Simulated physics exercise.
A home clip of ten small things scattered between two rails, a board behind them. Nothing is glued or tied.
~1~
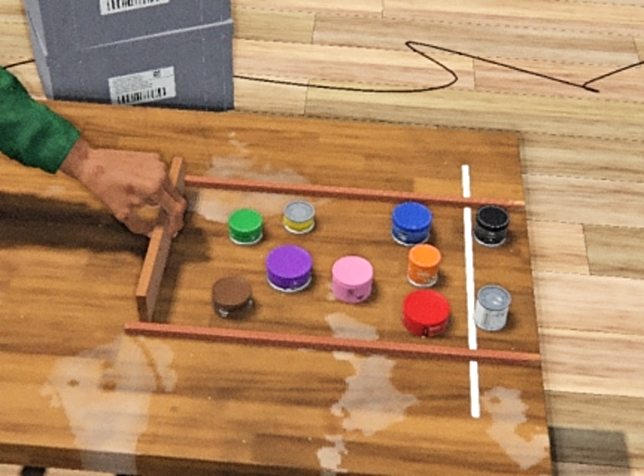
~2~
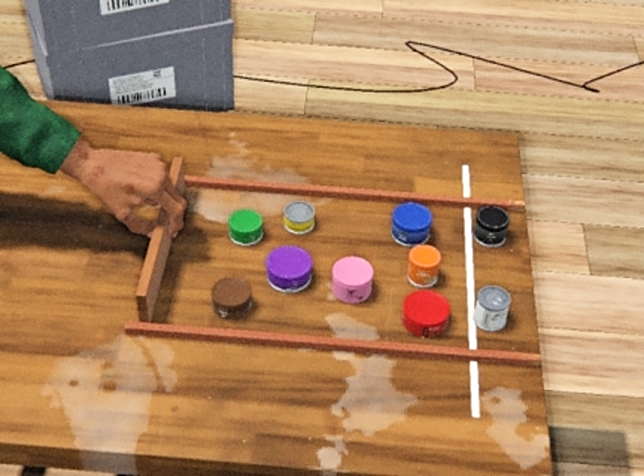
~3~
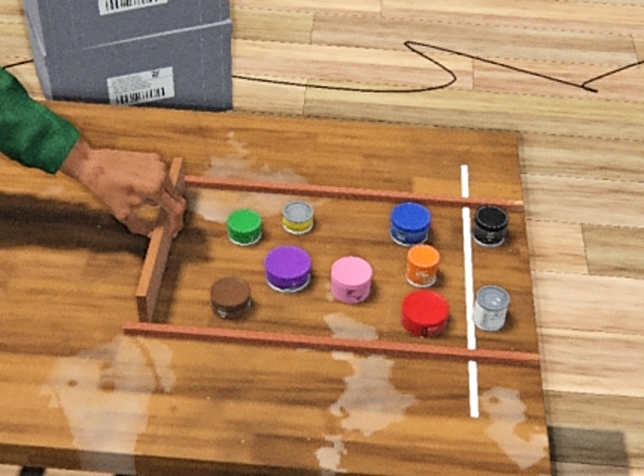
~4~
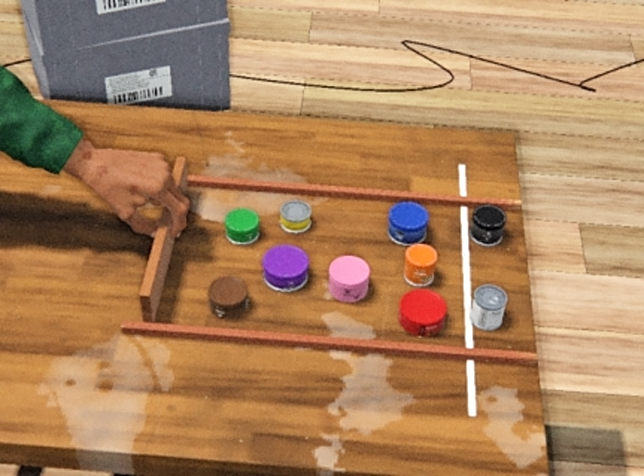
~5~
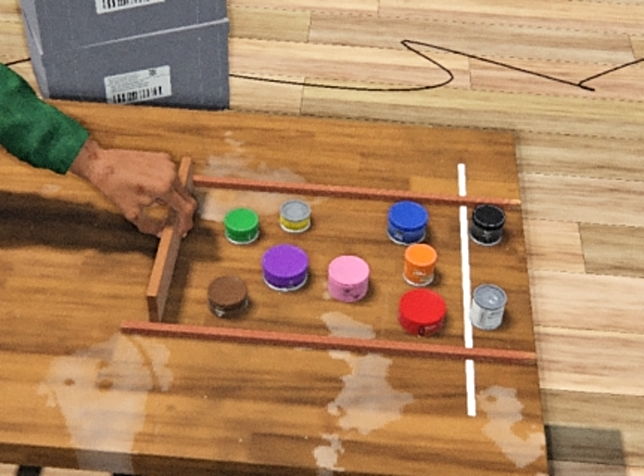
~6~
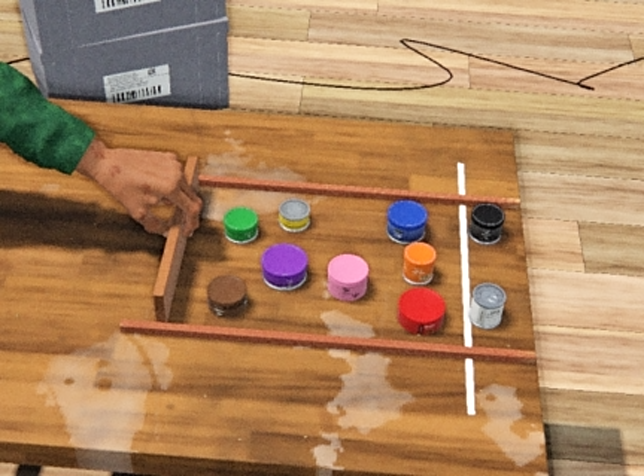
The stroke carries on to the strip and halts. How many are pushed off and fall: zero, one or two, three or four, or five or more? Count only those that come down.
The number that fall off is one or two.
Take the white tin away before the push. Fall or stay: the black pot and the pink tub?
The black pot falls, the pink tub stays on.
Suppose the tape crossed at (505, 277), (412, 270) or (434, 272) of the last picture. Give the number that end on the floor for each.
Down on the floor: 6, 0 and 0.
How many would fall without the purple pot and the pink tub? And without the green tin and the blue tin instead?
Fallen: 2, and 1 in the other try.
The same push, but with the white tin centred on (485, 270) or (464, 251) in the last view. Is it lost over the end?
Place by place, it stays on; goes over.
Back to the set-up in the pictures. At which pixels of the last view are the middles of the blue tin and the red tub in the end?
The blue tin stops around (512, 230); the red tub around (525, 333).
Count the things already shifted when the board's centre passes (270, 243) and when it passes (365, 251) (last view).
First 4, then 8.
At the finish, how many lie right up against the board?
It touches 4.
Early on, none off yet; black pot at rest near (486, 224); white tin at rest near (487, 306); red tub at rest near (421, 311).
A while later, none off yet; black pot at rest near (486, 224); white tin at rest near (487, 306); red tub travelled a little near (438, 323).
Finally, the number that fall off is one or two; lost, white tin and black pot.
